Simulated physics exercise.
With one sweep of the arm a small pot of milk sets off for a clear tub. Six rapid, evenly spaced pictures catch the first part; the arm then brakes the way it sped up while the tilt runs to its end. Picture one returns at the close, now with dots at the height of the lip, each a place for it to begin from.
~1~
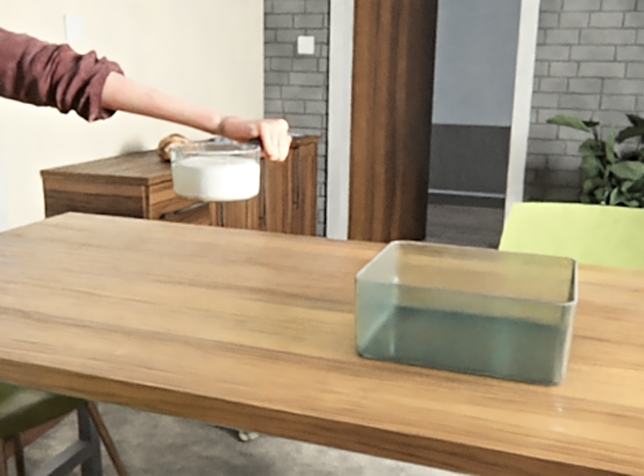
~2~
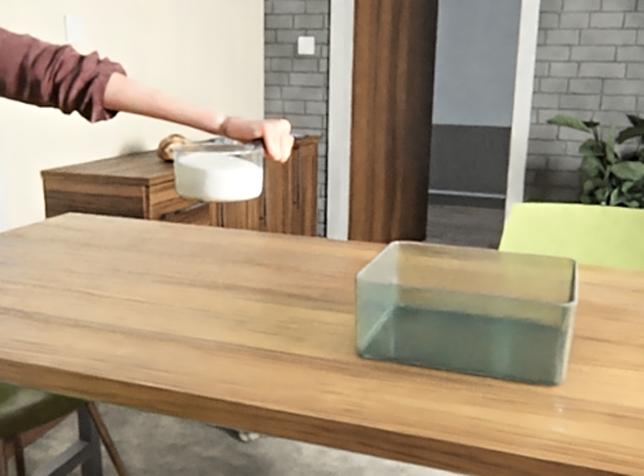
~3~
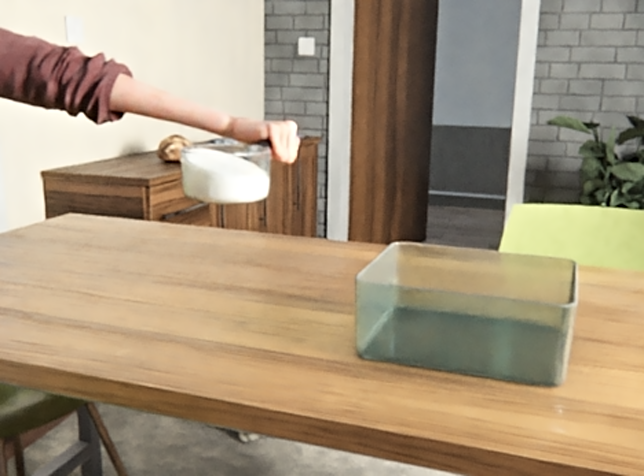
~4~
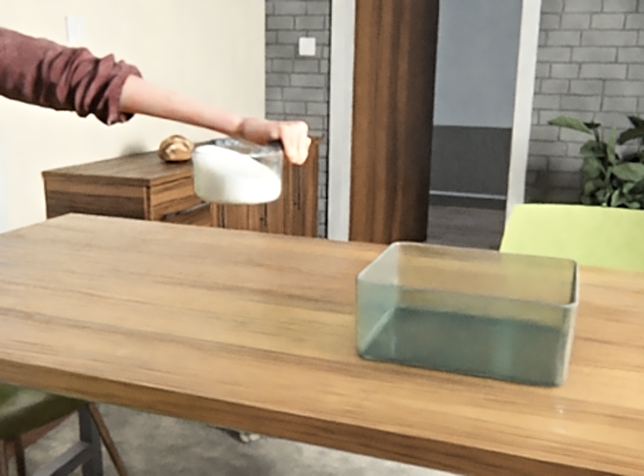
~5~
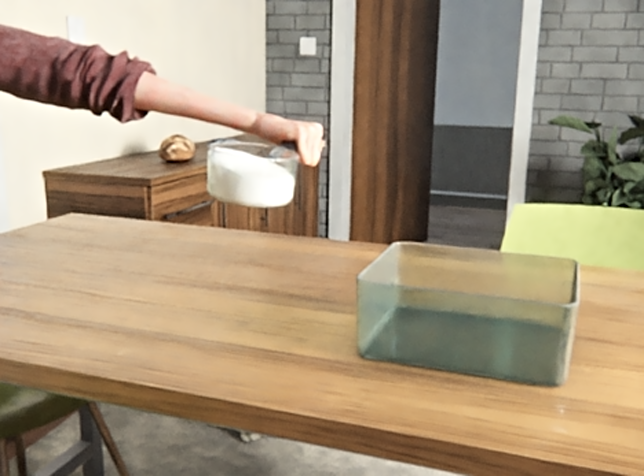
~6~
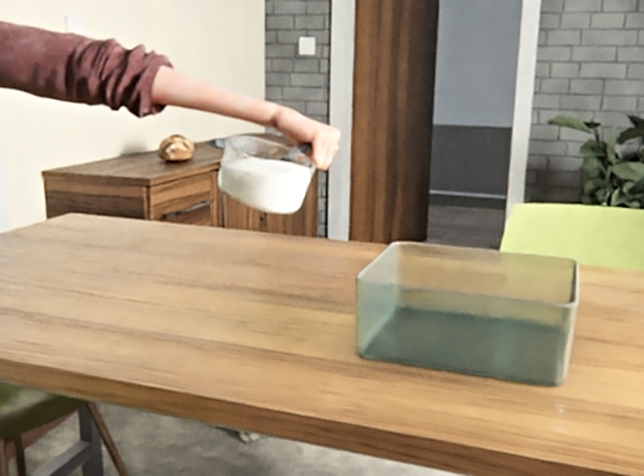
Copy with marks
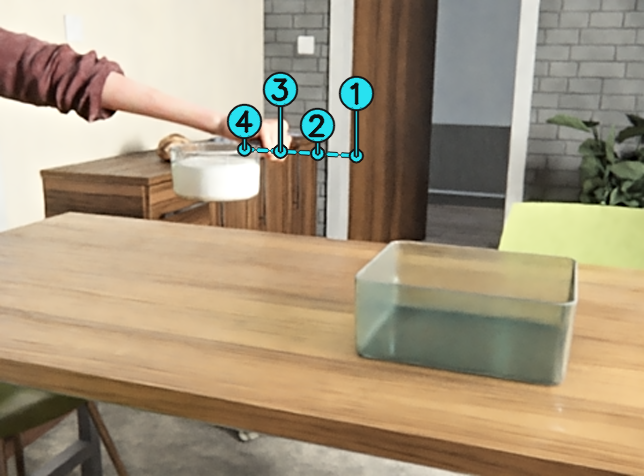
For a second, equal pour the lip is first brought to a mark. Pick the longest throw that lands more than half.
It is 3.
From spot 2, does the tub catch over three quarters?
Yes.
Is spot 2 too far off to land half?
No.
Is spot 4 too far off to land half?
Yes, that goes wrong.
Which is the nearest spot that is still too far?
That is spot 4.
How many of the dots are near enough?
Three.
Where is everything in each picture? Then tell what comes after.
In the first picture, upright, lip at (254, 149); tub from (356, 353) to (565, 384); nothing has left yet.
In the second picture, upright, lip at (257, 150); nothing has left yet.
In the third picture, upright, lip at (264, 151); nothing has left yet.
In the fourth picture, upright, lip at (277, 152); nothing has left yet.
In the fifth picture, tipped about 6°, lip at (293, 158); nothing has left yet.
In the sixth picture, tipped about 19°, lip at (310, 169); nothing has left yet.
On the marked copy, 1 at (356, 155); 2 at (317, 153); 3 at (280, 151); 4 at (244, 149).
Choosing 1, about 91 % lands in the tub, 1 % falls short and 8 % goes beside or beyond.
Choosing 2, about 92 % lands in the tub, 1 % falls short and 7 % goes beside or beyond.
Choosing 3, about 67 % lands in the tub, 29 % falls short and 4 % goes beside or beyond.
Choosing 4, about 23 % lands in the tub, 75 % falls short.
